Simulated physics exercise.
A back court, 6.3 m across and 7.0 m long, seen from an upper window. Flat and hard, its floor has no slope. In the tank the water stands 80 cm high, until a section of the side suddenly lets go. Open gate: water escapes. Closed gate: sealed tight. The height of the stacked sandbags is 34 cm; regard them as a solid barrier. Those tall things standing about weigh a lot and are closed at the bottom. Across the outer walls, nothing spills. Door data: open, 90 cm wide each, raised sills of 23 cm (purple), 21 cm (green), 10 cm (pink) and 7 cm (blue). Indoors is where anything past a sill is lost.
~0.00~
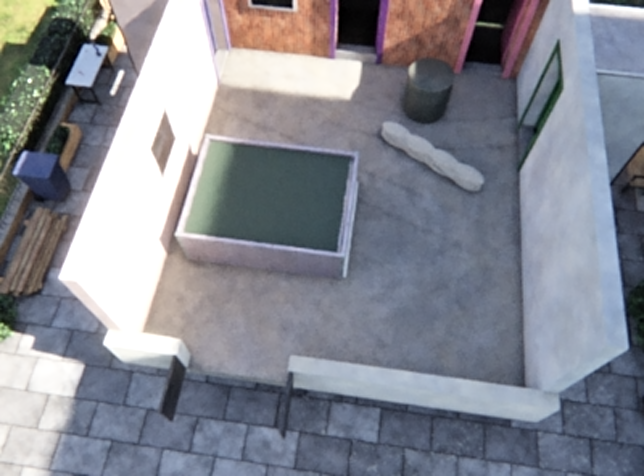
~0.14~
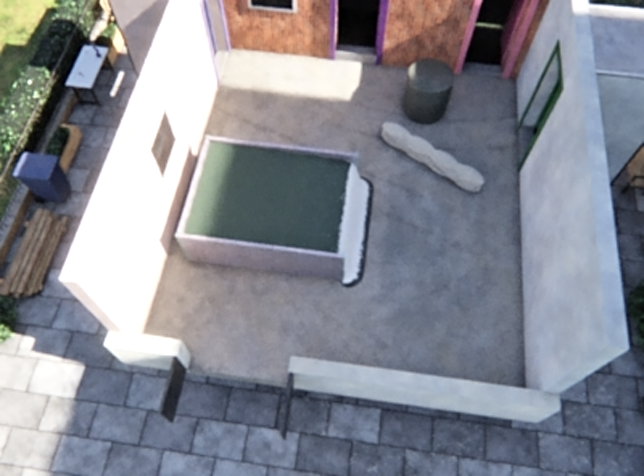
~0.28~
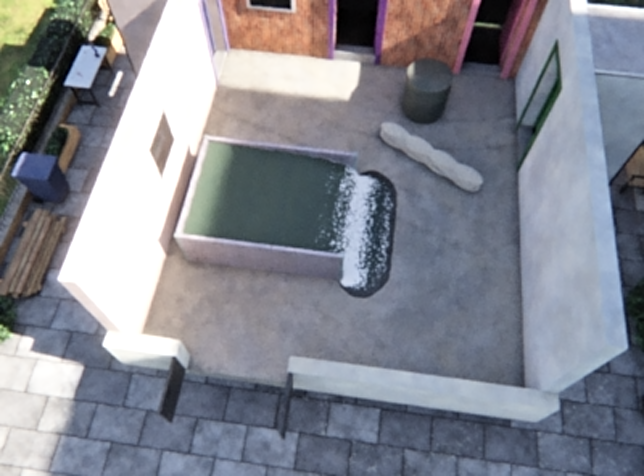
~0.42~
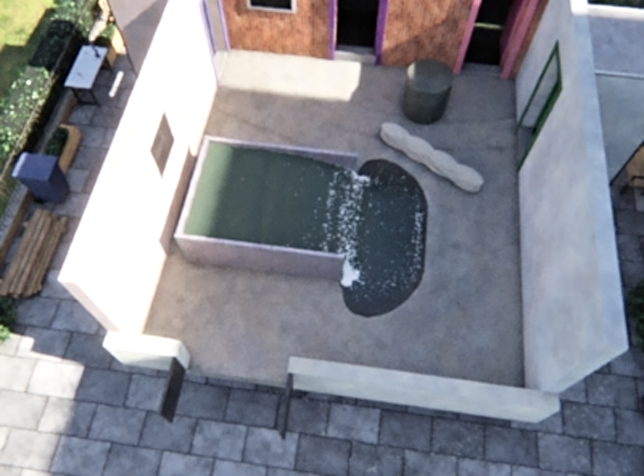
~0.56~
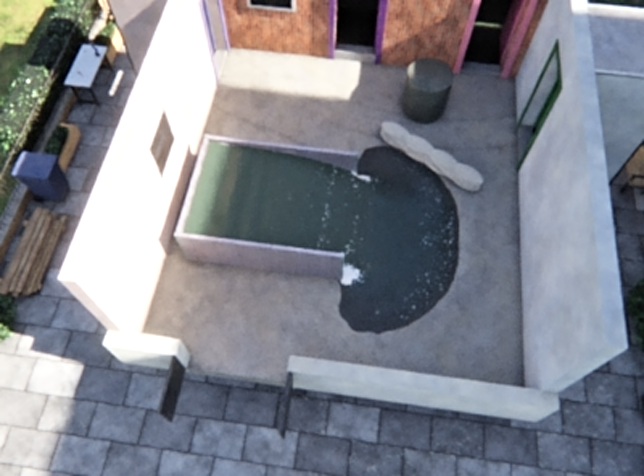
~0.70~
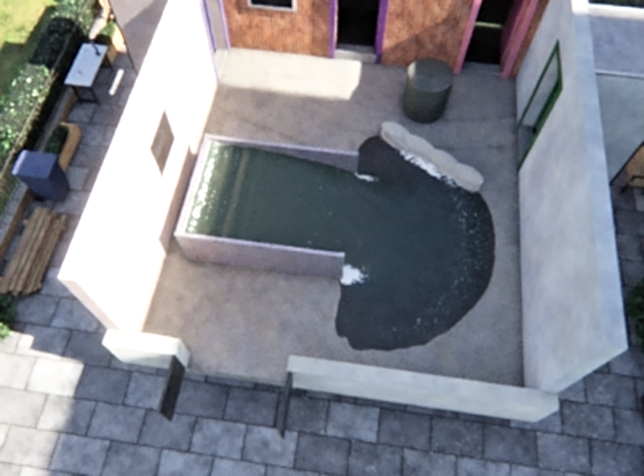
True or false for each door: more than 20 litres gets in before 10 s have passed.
Purple door false, green door false, pink door true, blue door true.
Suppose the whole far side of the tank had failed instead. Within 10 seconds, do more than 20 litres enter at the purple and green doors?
Door purple goes beyond, door green stays within.
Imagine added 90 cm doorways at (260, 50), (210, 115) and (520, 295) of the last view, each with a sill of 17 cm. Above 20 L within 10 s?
In that order: Short of it, short of it, beyond it.
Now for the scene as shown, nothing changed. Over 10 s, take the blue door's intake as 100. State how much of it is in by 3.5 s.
That works out near 0%.
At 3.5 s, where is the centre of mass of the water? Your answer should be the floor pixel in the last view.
About (411, 247).
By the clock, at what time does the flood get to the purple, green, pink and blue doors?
So purple at 3.6 s, green at 1.5 s, pink at 2.4 s, and blue at 5.5 s.
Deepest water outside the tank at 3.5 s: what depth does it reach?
43 cm or so.
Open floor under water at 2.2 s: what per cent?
Covered: Roughly 40 per cent.
After 1.4 s water covers 35 % of the floor and is deepest (52 cm) near (509, 224); purple door not reached, green door not reached, pink door not reached, blue door not reached.
After 2.2 s water covers 40 % of the floor and is deepest (56 cm) near (522, 389); purple door not reached, green door 10 cm at the sill, 0 L in, pink door not reached, blue door not reached.
After 3.5 s water covers 60 % of the floor and is deepest (43 cm) near (523, 400); purple door not reached, green door 11 cm at the sill, 0 L in, pink door 24 cm at the sill, 49 L in, blue door not reached.
After 6.0 s water covers 95 % of the floor and is deepest (28 cm) near (159, 277); purple door 4 cm at the sill, 0 L in, green door 7 cm at the sill, 0 L in, pink door 14 cm at the sill, 159 L in, blue door 10 cm at the sill, 0 L in.
After 10.0 s water covers 95 % of the floor and is deepest (16 cm) near (222, 74); purple door 12 cm at the sill, 0 L in, green door 9 cm at the sill, 0 L in, pink door 8 cm at the sill, 177 L in, blue door 16 cm at the sill, 93 L in.
